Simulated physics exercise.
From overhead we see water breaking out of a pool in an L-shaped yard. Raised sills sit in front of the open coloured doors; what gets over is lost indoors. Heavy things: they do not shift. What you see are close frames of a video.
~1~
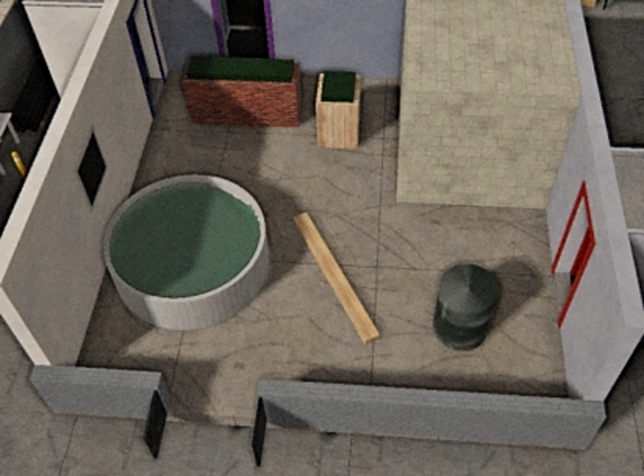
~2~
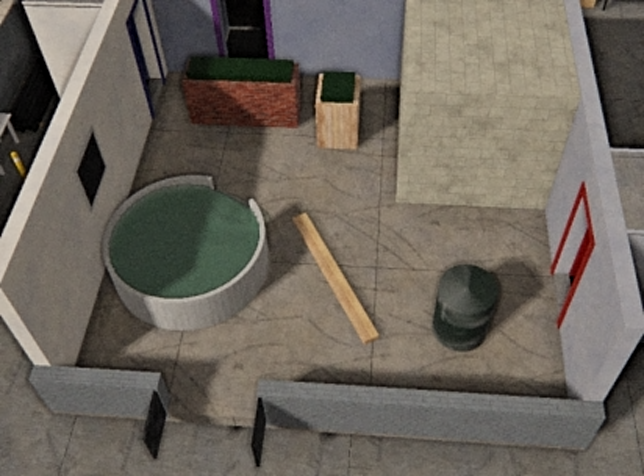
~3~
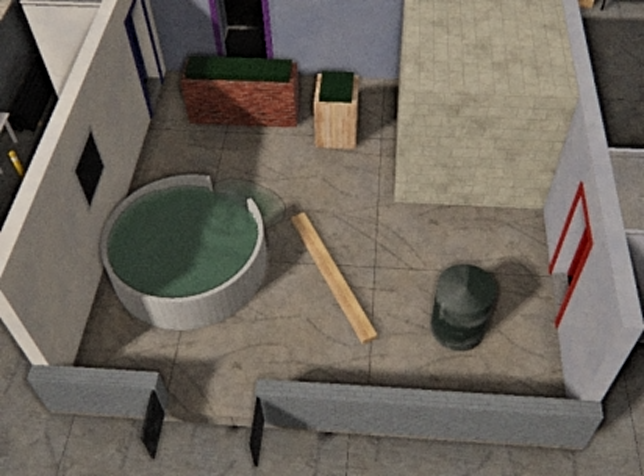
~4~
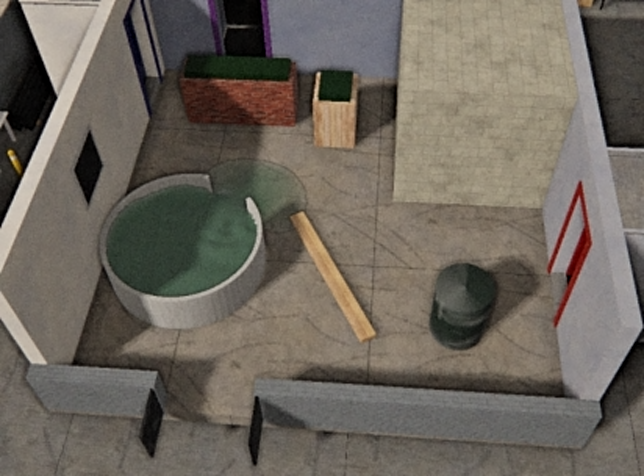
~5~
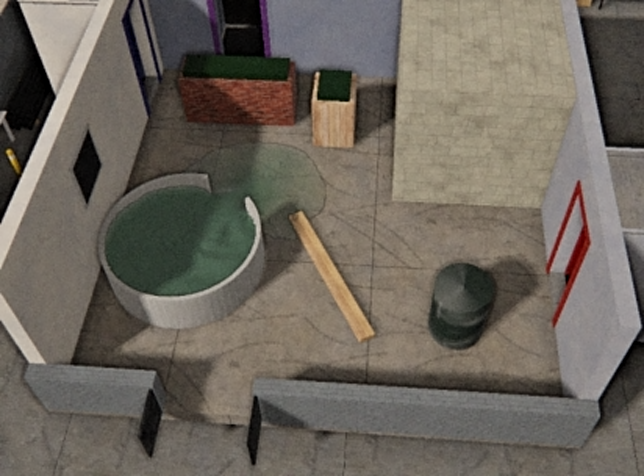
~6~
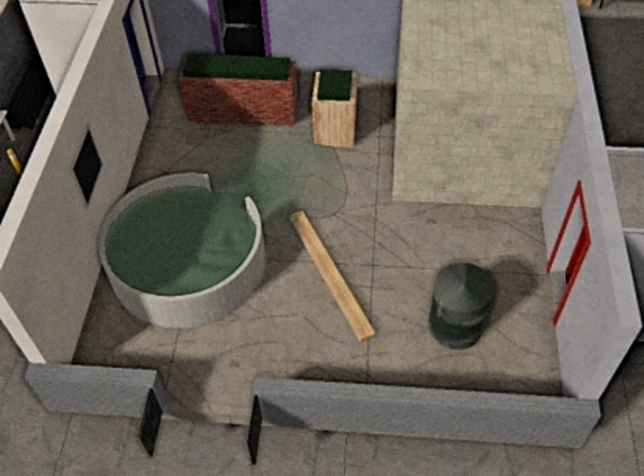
In a walled yard, a round pool's far side opens and green water spreads outward.
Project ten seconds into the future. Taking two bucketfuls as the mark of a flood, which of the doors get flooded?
The purple door gets flooded, the blue door stays below the mark, the red door stays below the mark.
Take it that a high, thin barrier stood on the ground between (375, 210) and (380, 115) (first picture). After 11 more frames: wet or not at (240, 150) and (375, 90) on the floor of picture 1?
The first point ends up swamped and the second ends up swamped.
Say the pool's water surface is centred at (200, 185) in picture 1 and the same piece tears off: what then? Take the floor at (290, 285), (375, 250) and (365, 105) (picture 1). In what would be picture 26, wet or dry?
Result: Spared; inundated; inundated.
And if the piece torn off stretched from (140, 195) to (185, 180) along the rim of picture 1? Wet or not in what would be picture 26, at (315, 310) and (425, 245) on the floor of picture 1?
Point one not reached; point two not reached.
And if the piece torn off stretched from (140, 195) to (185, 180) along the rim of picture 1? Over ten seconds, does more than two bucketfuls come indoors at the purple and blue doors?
Purple: Past the mark; blue: Past the mark.
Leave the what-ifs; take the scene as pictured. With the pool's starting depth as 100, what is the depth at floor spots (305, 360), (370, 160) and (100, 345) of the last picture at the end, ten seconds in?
Respectively near 2, 18 and 2 per cent.
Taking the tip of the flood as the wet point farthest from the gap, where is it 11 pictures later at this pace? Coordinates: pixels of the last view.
The farthest wet point should be near (390, 80).
A moment on, water covers 20 % of the floor; the purple door not reached, the blue door not reached, the red door not reached.
Next, water covers 30 % of the floor; the purple door wet at the sill, nothing in, the blue door wet at the sill, nothing in, the red door not reached.
Then, water covers 45 % of the floor; the purple door wet at the sill, nothing in, the blue door wet at the sill, nothing in, the red door not reached.
Later, water covers 65 % of the floor; the purple door under two buckets in, the blue door wet at the sill, nothing in, the red door wet at the sill, nothing in.
In the end, water covers 85 % of the floor; the purple door over two buckets in, the blue door wet at the sill, nothing in, the red door wet at the sill, nothing in.
